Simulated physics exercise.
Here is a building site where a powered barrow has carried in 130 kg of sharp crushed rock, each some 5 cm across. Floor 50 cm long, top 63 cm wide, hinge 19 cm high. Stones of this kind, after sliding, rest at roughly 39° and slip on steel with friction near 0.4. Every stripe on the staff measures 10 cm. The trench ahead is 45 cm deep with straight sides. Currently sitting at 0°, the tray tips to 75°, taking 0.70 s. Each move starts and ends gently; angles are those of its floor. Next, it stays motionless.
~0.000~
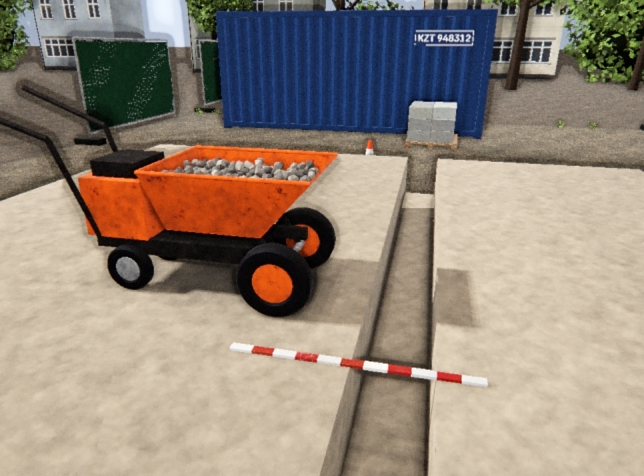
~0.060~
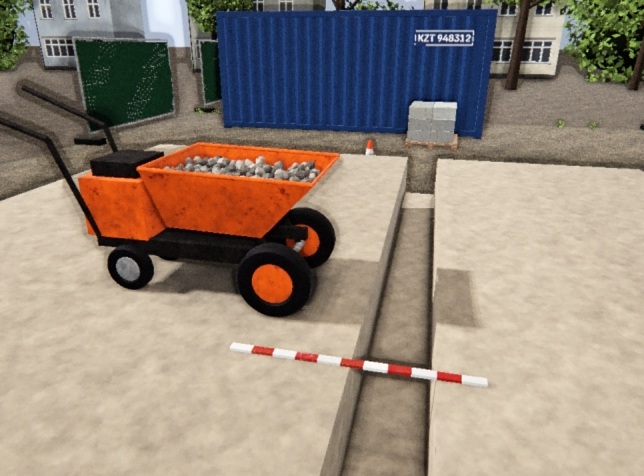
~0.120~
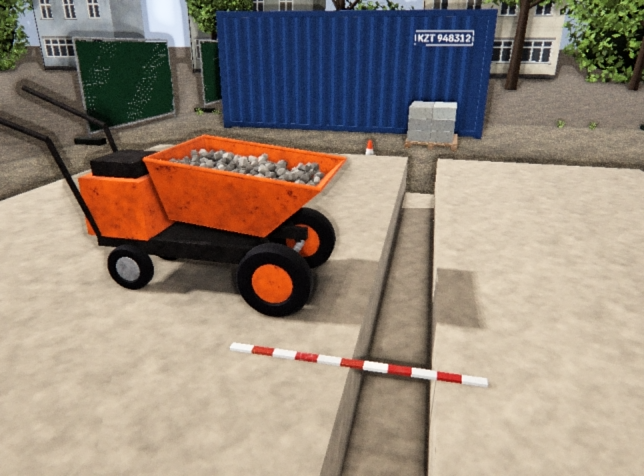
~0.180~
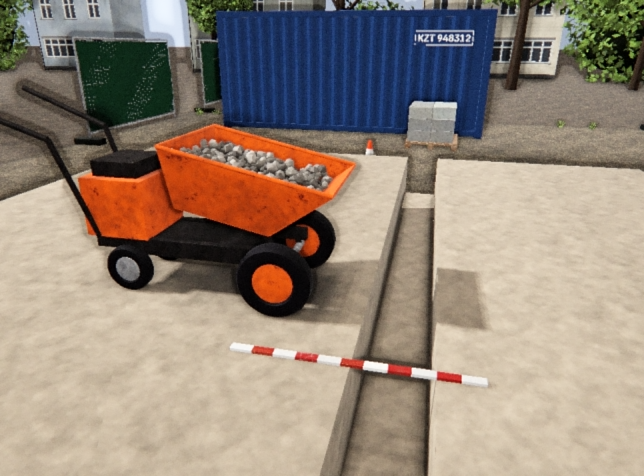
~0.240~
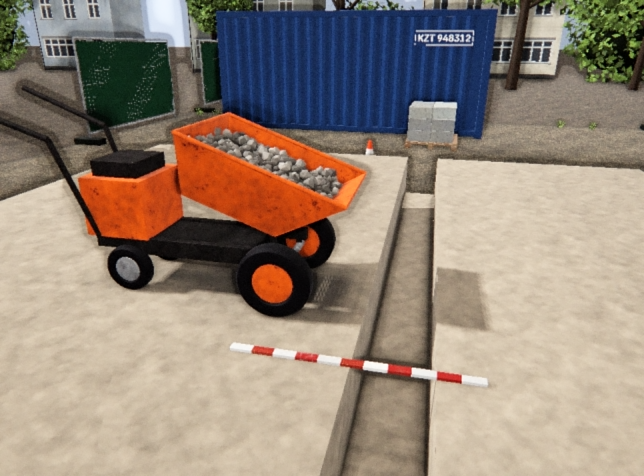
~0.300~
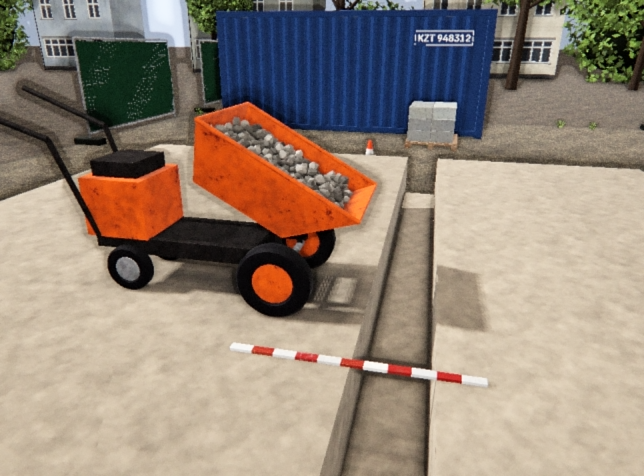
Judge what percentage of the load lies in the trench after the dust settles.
About 72 %.
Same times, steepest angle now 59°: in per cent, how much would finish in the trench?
It would be near 35 per cent.
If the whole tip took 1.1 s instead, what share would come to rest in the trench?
It would come to roughly 85 per cent.
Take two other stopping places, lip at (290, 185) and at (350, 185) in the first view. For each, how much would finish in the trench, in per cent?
Around 85% for the first place and 20% for the second.
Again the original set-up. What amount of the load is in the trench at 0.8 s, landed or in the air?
Approx. 25 % of the load.
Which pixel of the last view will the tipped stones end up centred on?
The tipped stones centre close to (417, 356).
After 0.5 s the floor is at 63°; 100 % in the tray; the foremost stones are at (384, 246).
After 0.8 s the floor is at 75°; 66 % in the tray, 27 % in the trench, 7 % past the trench; the foremost stones are at (460, 310).
After 1.1 s the floor is at 75°; 12 % in the tray, 59 % in the trench, 29 % past the trench; the foremost stones are at (615, 326).
After 3.1 s the floor is at 75°; 0 % in the tray, 72 % in the trench, 28 % past the trench; the foremost stones are past the picture's edge.
